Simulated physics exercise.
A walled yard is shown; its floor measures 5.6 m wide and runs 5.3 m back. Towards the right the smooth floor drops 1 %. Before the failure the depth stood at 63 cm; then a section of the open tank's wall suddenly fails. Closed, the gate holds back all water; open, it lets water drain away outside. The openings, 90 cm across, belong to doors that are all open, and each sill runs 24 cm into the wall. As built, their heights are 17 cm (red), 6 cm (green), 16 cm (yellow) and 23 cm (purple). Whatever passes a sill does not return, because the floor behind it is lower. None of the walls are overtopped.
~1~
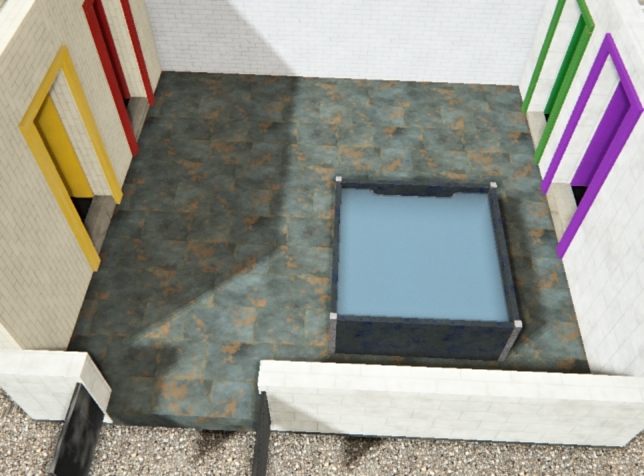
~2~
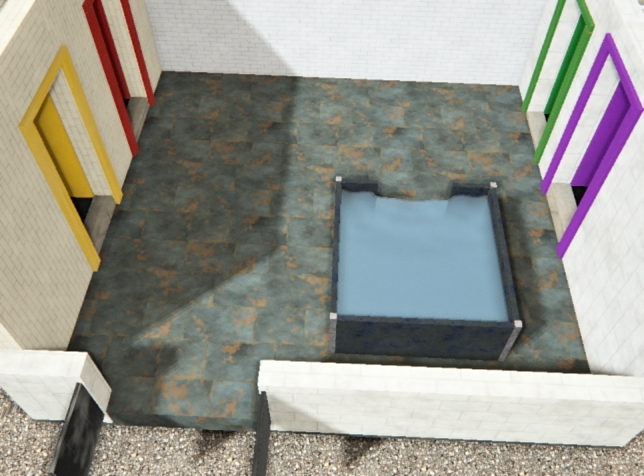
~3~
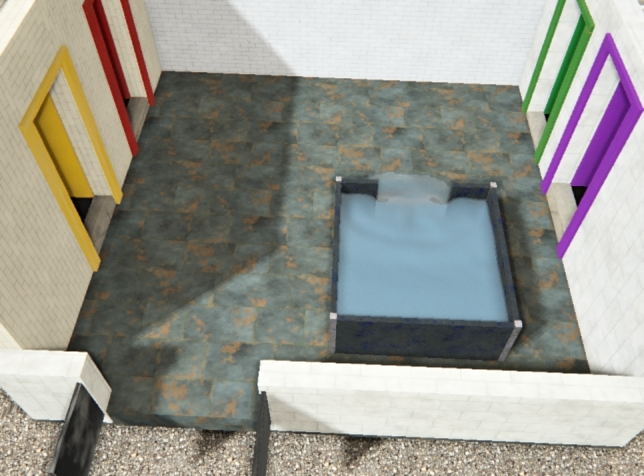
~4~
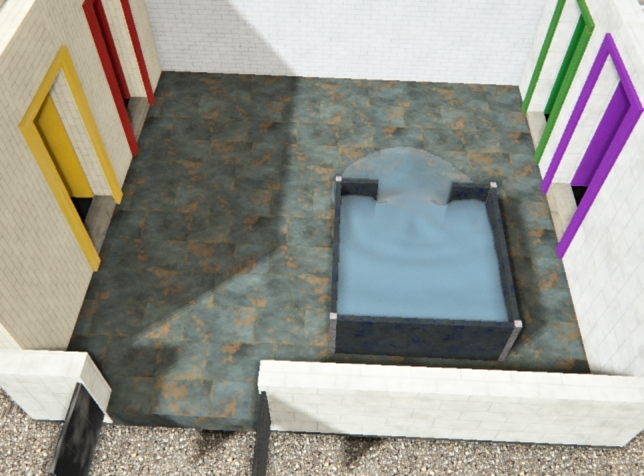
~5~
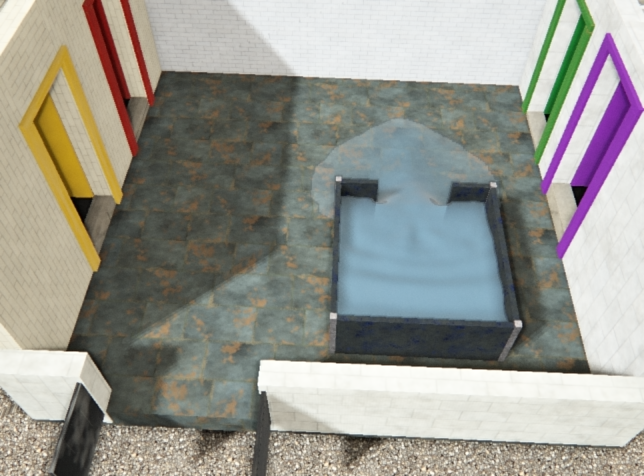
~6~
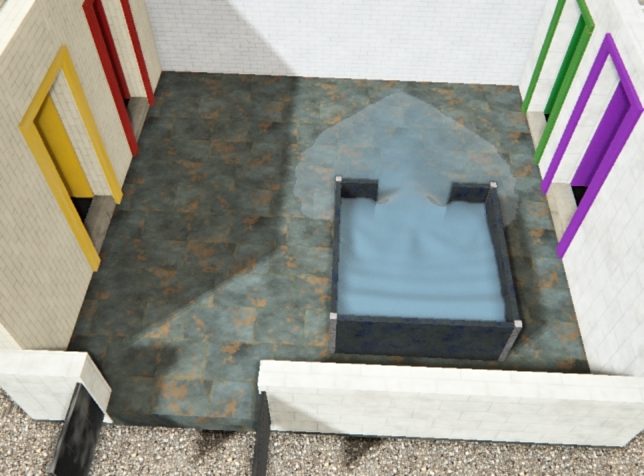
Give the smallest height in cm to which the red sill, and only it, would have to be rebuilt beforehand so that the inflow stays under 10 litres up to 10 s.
Roughly 8.5 cm.
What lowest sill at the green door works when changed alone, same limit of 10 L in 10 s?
The green door needs around 15 cm.
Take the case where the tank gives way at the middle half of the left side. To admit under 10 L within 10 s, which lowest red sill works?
Then the minimum is about 7.0 cm.
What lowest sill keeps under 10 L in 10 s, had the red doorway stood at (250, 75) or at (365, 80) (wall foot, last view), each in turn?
Minimums: Roughly 8.5 cm and 21 cm.
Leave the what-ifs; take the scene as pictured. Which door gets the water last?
I'd say the yellow door.
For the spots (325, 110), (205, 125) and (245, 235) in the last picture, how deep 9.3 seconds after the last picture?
First spot about 6 cm, second about 5 cm, third about 3 cm.
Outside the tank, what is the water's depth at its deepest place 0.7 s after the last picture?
34 cm.
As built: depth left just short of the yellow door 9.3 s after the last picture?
About 3.0 cm.
Then, 0.7 s after the last picture water covers 35 % of the floor, deepest (34 cm) near (412, 215); it has not reached the red door.
Then, 2.3 s after the last picture water covers 40 % of the floor, deepest (23 cm) near (427, 84); 4 cm at the red door, 0 litres in over its 17 cm sill.
Then, 9.3 s after the last picture water covers 100 % of the floor, deepest (10 cm) near (571, 293); 6 cm at the red door, 0 litres in over its 17 cm sill.
At the red door as built, the water peaked near 11 cm, 3.3 s after the last picture.
Run again over the same 10 s with other heights there, 20 litres in over 7 cm, 4 litres over 9.5 cm. The limit of 10 litres is kept from about 8.5 cm up.
